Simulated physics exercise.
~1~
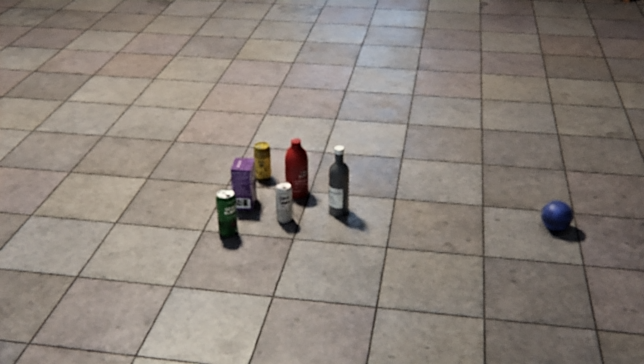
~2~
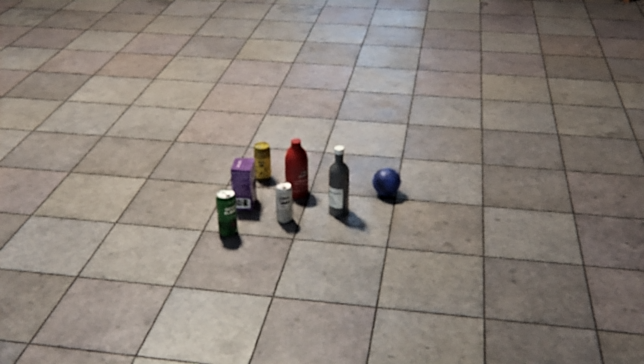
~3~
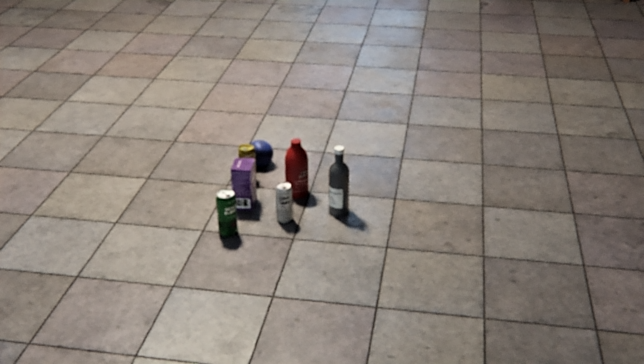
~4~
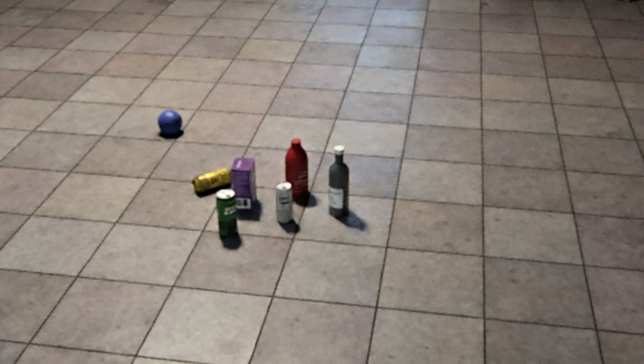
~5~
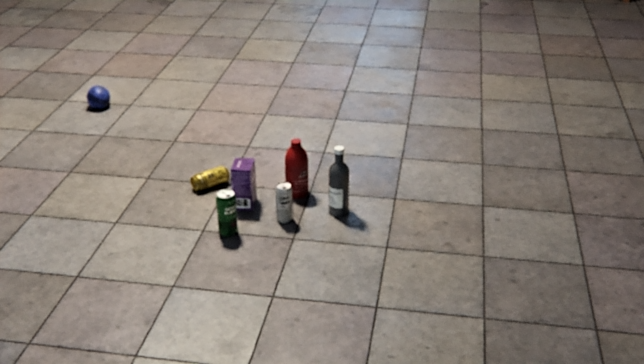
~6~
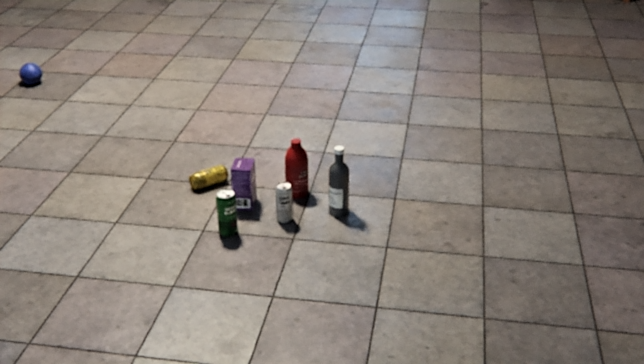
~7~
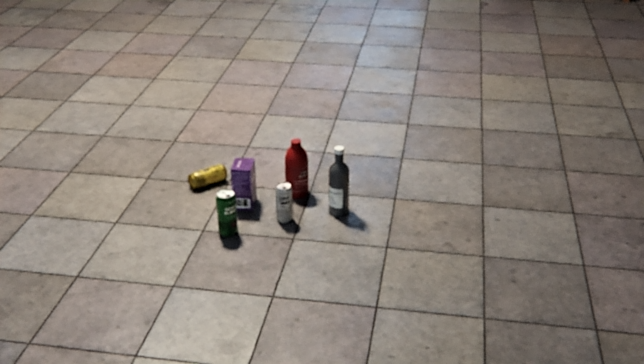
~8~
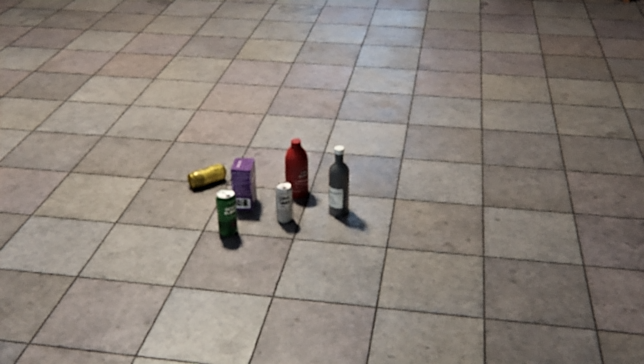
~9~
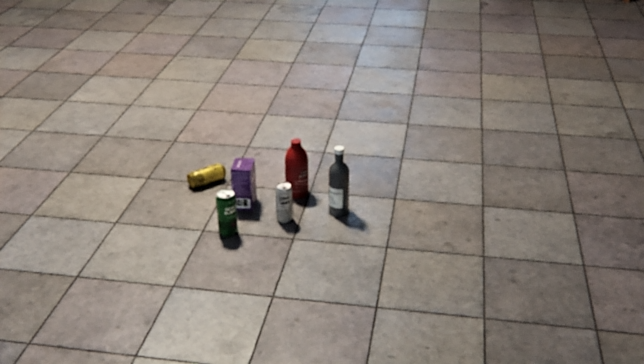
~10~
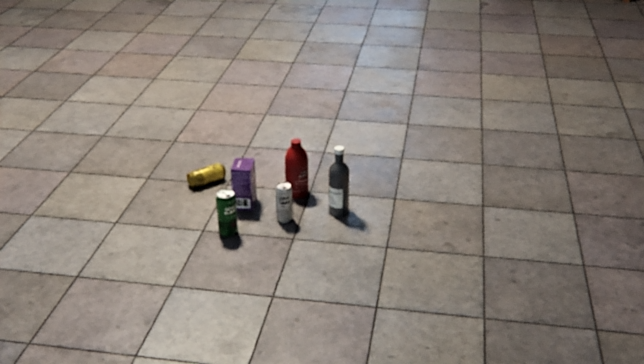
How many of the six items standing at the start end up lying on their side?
Just one of them ends up on its side, the yellow can. The two bottles, the green can, the white can and the purple carton are all still upright.
